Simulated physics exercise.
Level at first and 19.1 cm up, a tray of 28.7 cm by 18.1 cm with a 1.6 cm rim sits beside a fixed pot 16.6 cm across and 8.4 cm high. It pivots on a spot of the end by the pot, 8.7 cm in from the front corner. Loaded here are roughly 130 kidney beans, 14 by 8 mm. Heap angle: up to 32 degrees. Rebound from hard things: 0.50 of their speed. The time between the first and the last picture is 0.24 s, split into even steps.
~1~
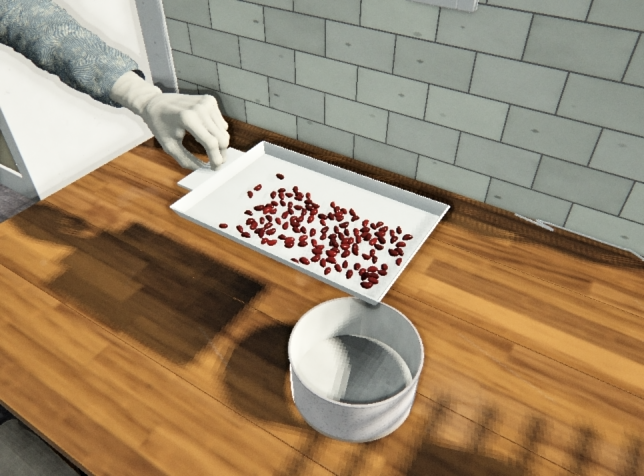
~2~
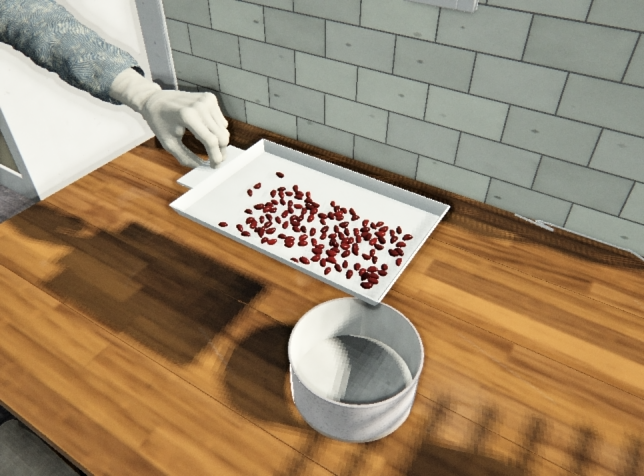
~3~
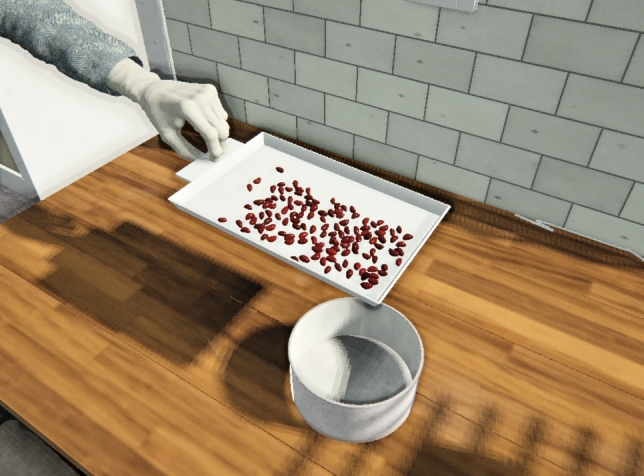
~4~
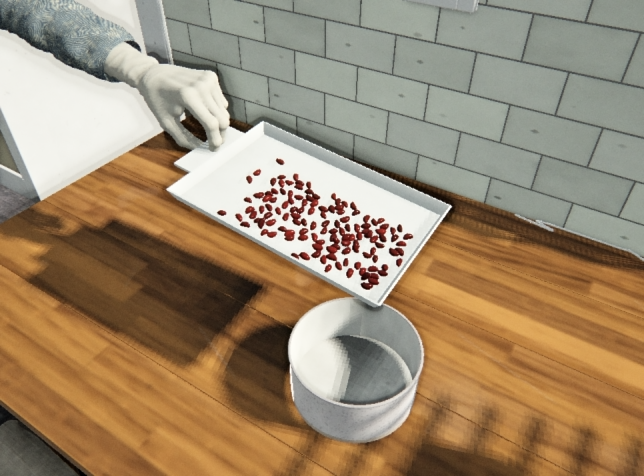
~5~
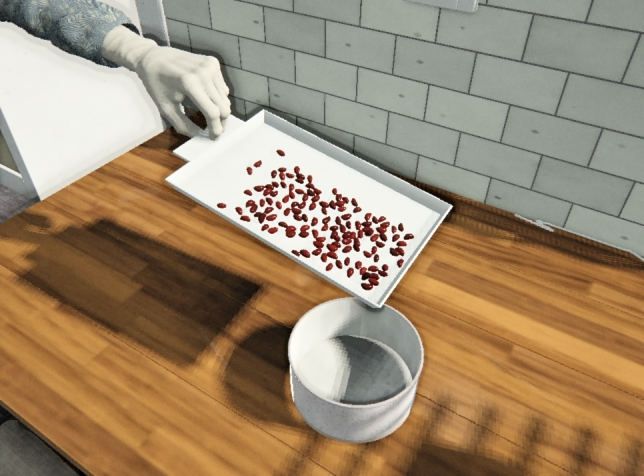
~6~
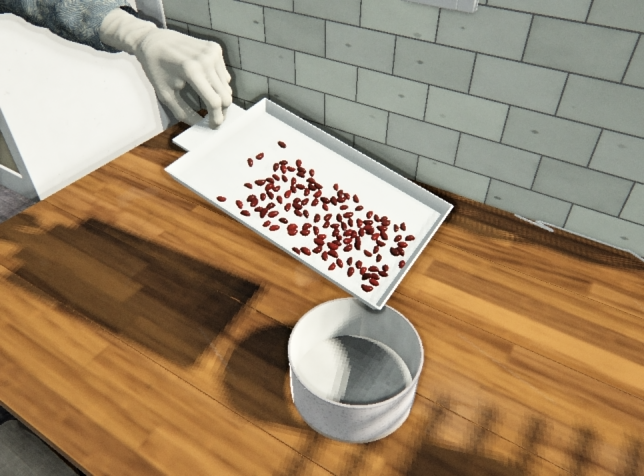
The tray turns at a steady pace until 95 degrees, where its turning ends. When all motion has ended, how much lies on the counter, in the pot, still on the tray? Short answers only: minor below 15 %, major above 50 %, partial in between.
Counter: Expect a moderate portion; pot: Expect over half the total; tray: Expect a minor portion.
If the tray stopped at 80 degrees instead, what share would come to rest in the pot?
About 75 in a hundred would end up in the pot.
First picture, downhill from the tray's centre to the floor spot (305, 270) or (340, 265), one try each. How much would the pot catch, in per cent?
95 and 100 %.
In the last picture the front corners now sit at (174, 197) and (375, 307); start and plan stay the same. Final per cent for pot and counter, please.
Pot 100 % / counter 0 %.
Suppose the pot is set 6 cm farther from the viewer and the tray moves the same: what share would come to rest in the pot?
Estimated share: Around 45 in a hundred.
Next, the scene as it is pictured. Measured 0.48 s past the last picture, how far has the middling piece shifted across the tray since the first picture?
Some 8 cm.
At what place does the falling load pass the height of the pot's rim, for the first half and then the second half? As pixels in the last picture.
Early half: About (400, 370); late half: (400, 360).
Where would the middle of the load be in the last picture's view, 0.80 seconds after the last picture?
Estimated centre of load: Around (397, 330).
Then, 0.48 s after the last picture, tilt 53 degrees; the tray holds 95 %, the pot 0 %.
Then, 0.80 s after the last picture, tilt 78 degrees; the tray holds 45 %, the pot 35 %.
Then, 1.22 s after the last picture, tilt 95 degrees; the tray holds 0 %, the pot 75 %.
In the end, counter 25 %, pot 75 %, tray 0 %.
